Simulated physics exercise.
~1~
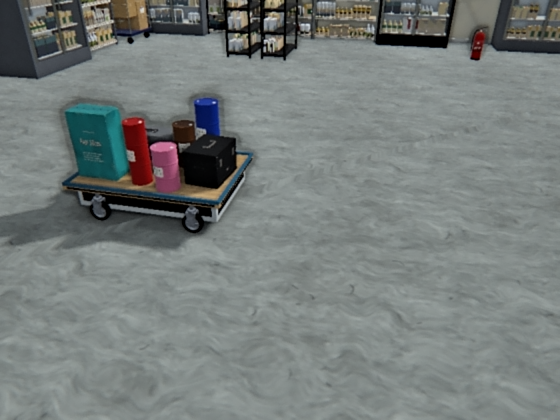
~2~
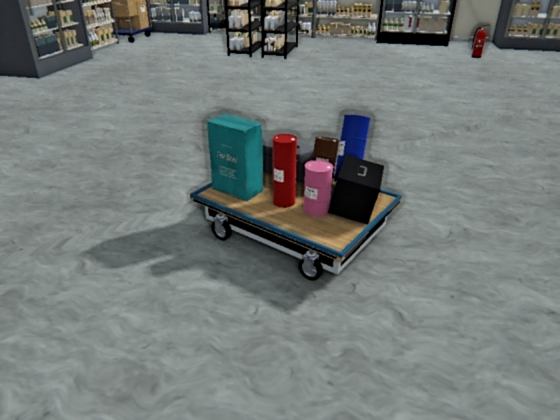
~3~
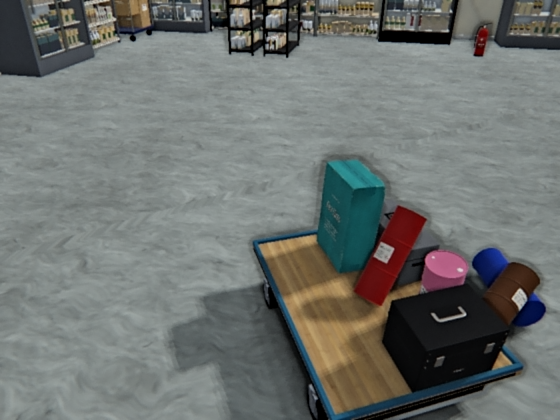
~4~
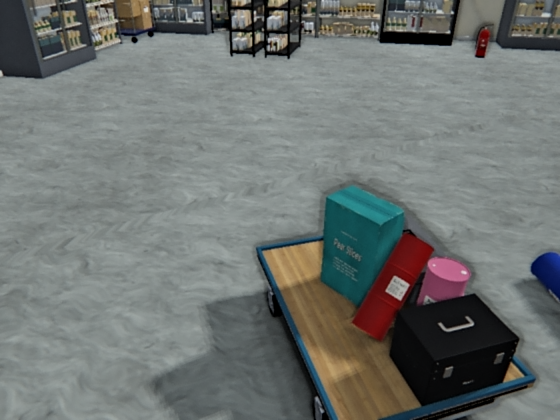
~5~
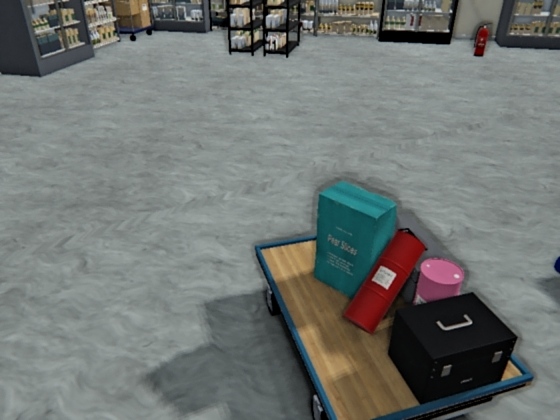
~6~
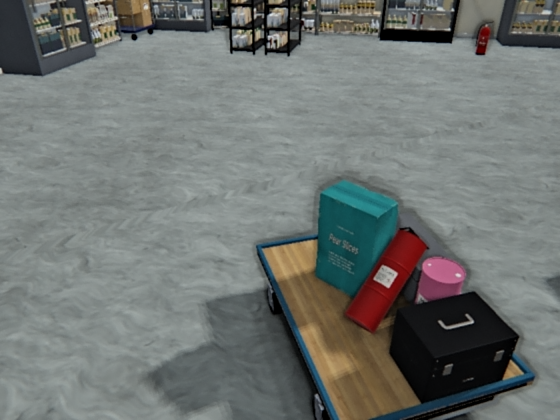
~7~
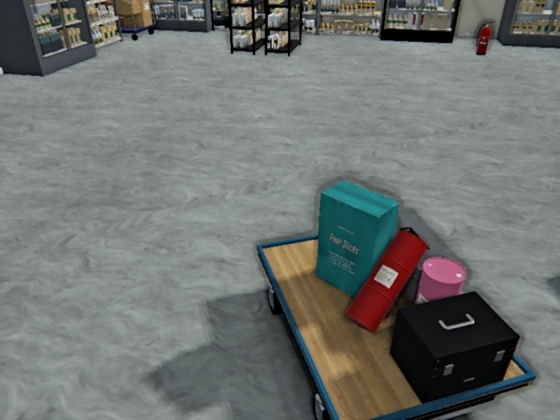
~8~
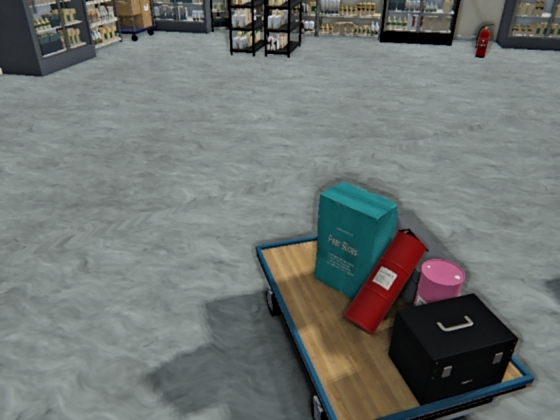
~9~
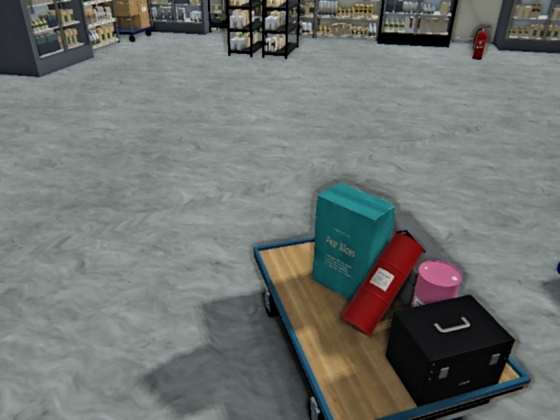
The video shows a flat cart loaded with boxes, canisters and toolboxes rolling across a shop floor toward the camera and turning, as the blue and brown canisters tumble off. It stops with the red canister leaning over and the turquoise box still standing on the deck.
